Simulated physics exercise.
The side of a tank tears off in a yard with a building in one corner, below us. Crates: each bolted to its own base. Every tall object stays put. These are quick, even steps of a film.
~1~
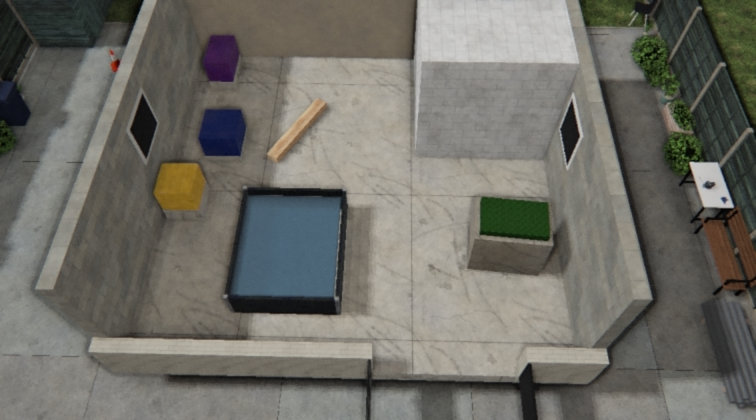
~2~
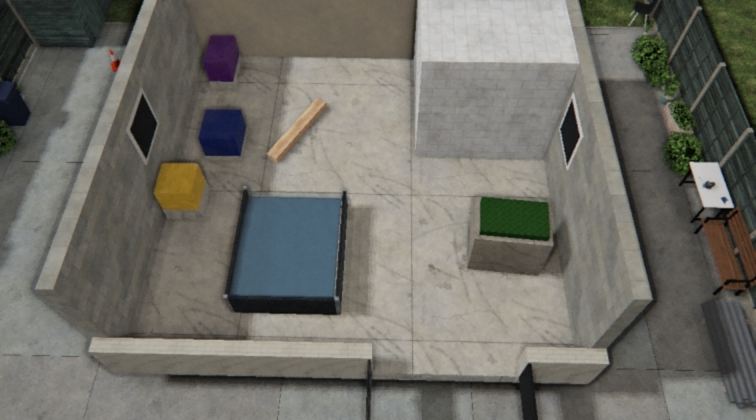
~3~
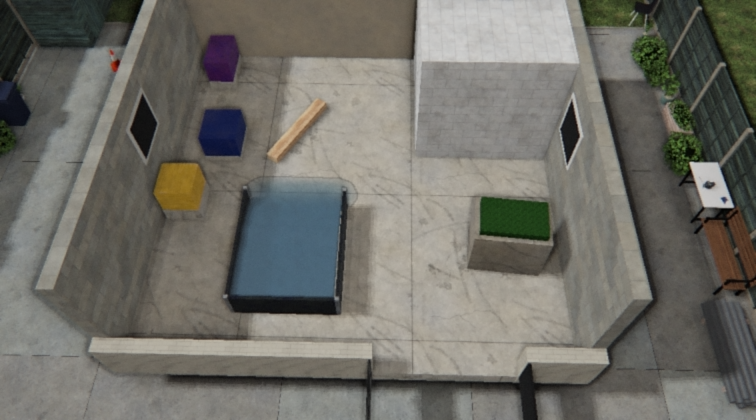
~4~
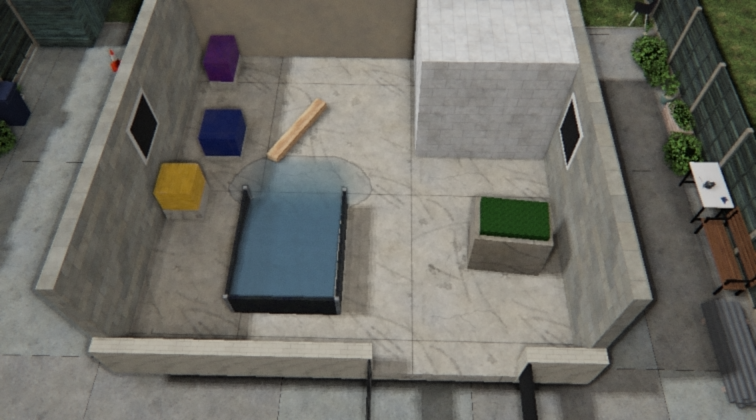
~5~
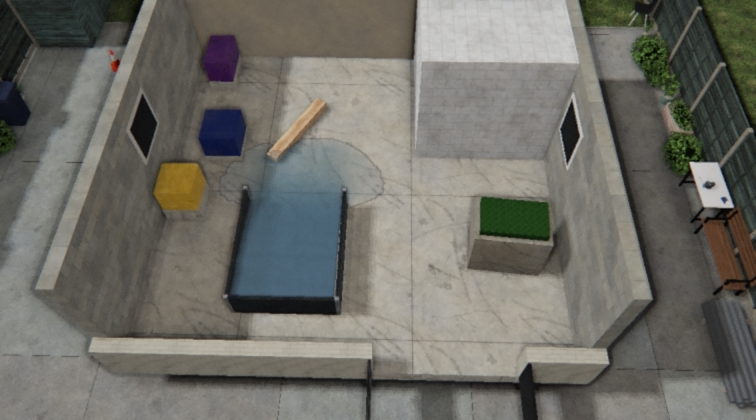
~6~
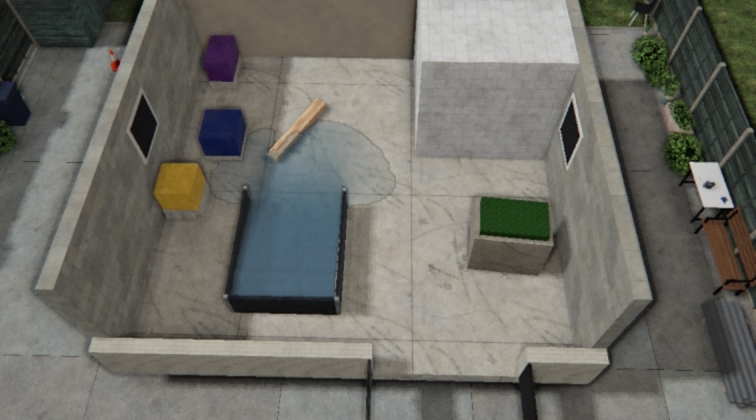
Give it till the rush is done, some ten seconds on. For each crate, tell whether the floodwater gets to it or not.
My prediction: I expect the purple crate to stay untouched; I expect the blue crate to be touched by the water; I expect the yellow crate to stay untouched.
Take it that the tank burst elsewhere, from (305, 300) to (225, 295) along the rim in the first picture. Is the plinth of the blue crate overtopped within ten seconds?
Per crate - blue crate: Untouched.
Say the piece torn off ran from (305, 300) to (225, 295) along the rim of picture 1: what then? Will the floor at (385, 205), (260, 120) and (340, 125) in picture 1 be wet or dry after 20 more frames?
Point one: Not reached. Point two: Not reached. Point three: Not reached.
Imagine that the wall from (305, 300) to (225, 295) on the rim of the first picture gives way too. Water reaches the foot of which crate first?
Answer: The yellow-painted one.
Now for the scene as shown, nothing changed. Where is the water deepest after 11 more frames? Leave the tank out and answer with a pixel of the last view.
Close to (411, 69), I'd say.
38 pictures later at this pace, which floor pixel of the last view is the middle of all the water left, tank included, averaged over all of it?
Centre of the water: Near (312, 136).
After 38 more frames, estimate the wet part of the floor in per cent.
That works out at 55 %.
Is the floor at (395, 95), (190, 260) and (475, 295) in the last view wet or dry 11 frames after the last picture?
Status by point, in sequence: Waterlogged; unwetted; unwetted.
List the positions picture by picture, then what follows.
In the first frame, still water in the open tank at (289, 243).
In the second frame, water pours out on the open tank's far side and has run to a hidden place.
In the third frame, the front is at a hidden place, out from the gap on the open tank's far side.
In the fourth frame, the front is at (359, 173), out from the gap on the open tank's far side.
In the fifth frame, water pours out on the open tank's far side and has run to (344, 145).
In the sixth frame, the front is at (337, 125), out from the gap on the open tank's far side.
A moment on, water covers 25 % of the floor; the purple crate not reached, the blue crate water round its plinth, the yellow crate water round its plinth.
Next, water covers 35 % of the floor; the purple crate water round its plinth, the blue crate water round its plinth, the yellow crate water round its plinth.
Then, water covers 40 % of the floor; the purple crate water round its plinth, the blue crate water round its plinth, the yellow crate water round its plinth.
Later, water covers 55 % of the floor; the purple crate water round its plinth, the blue crate water round its plinth, the yellow crate water round its plinth.
In the end, water covers 85 % of the floor; the purple crate stayed above the water, the blue crate was topped, the yellow crate stayed above the water.
